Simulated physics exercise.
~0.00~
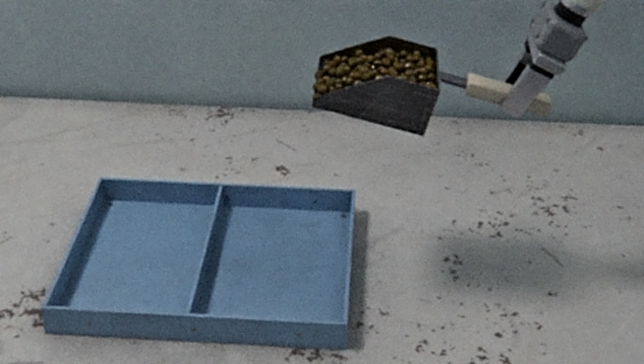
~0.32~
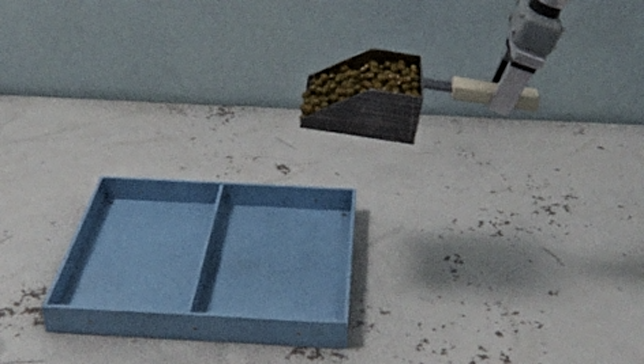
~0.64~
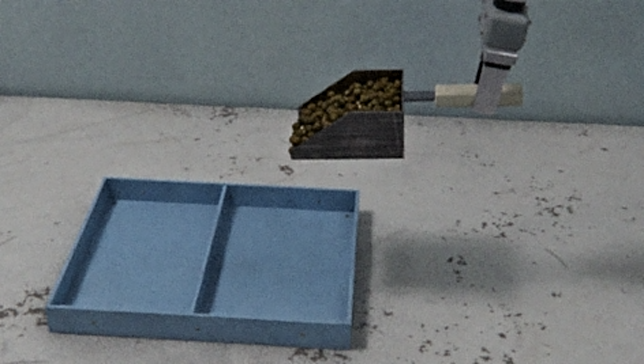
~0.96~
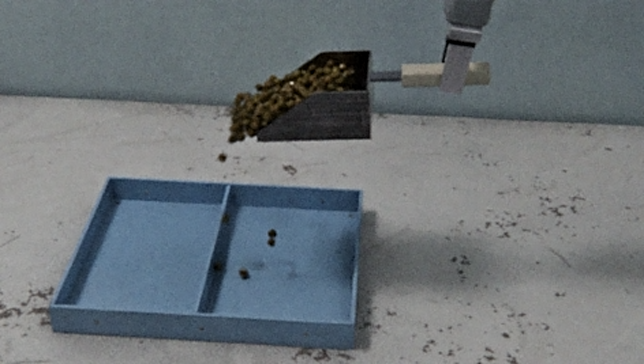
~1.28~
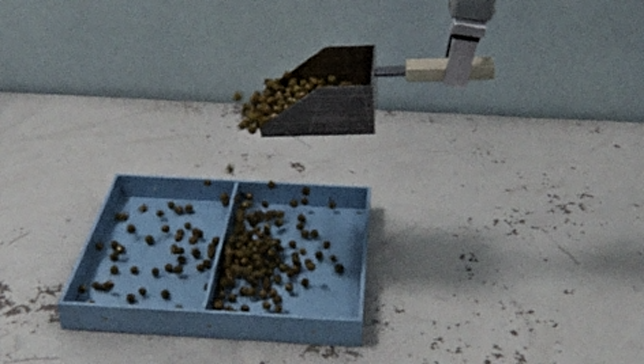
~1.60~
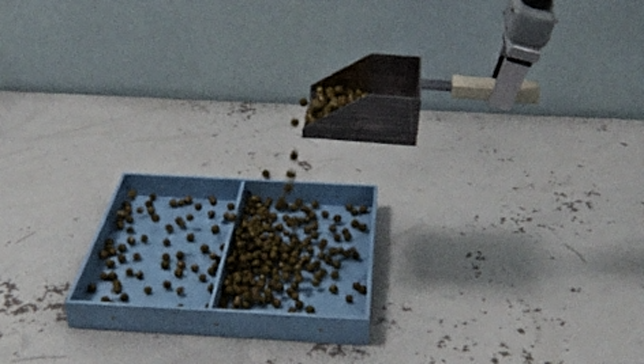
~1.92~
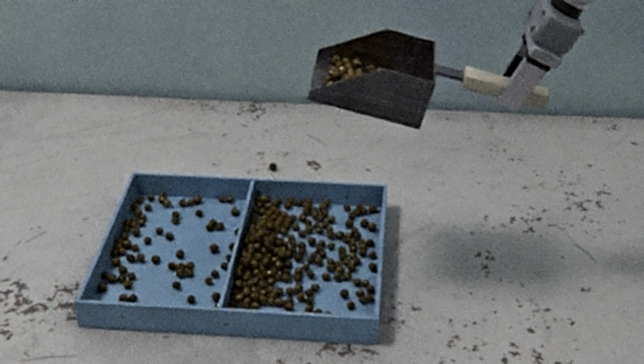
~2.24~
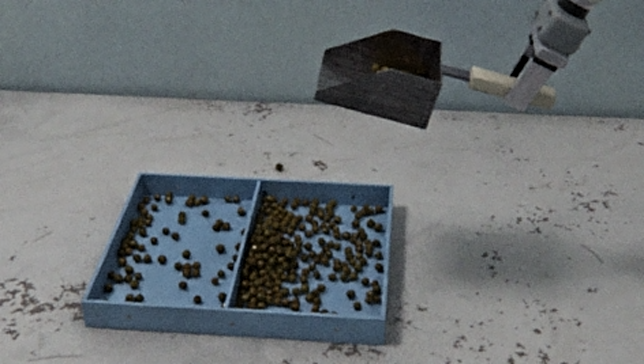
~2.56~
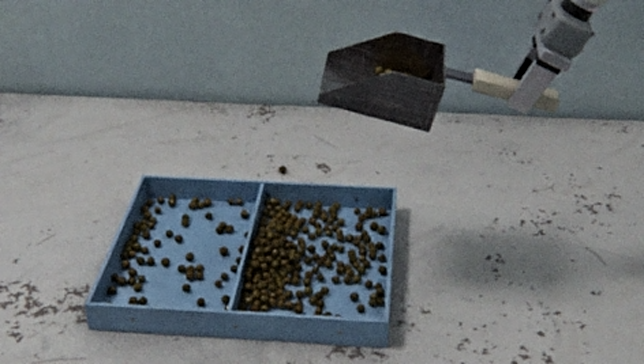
A robot arm tipped a dark scoop of small brown beads over a divided blue tray, spilling most into the right section and fewer into the left, then tilted the scoop back and held still with some beads left inside.
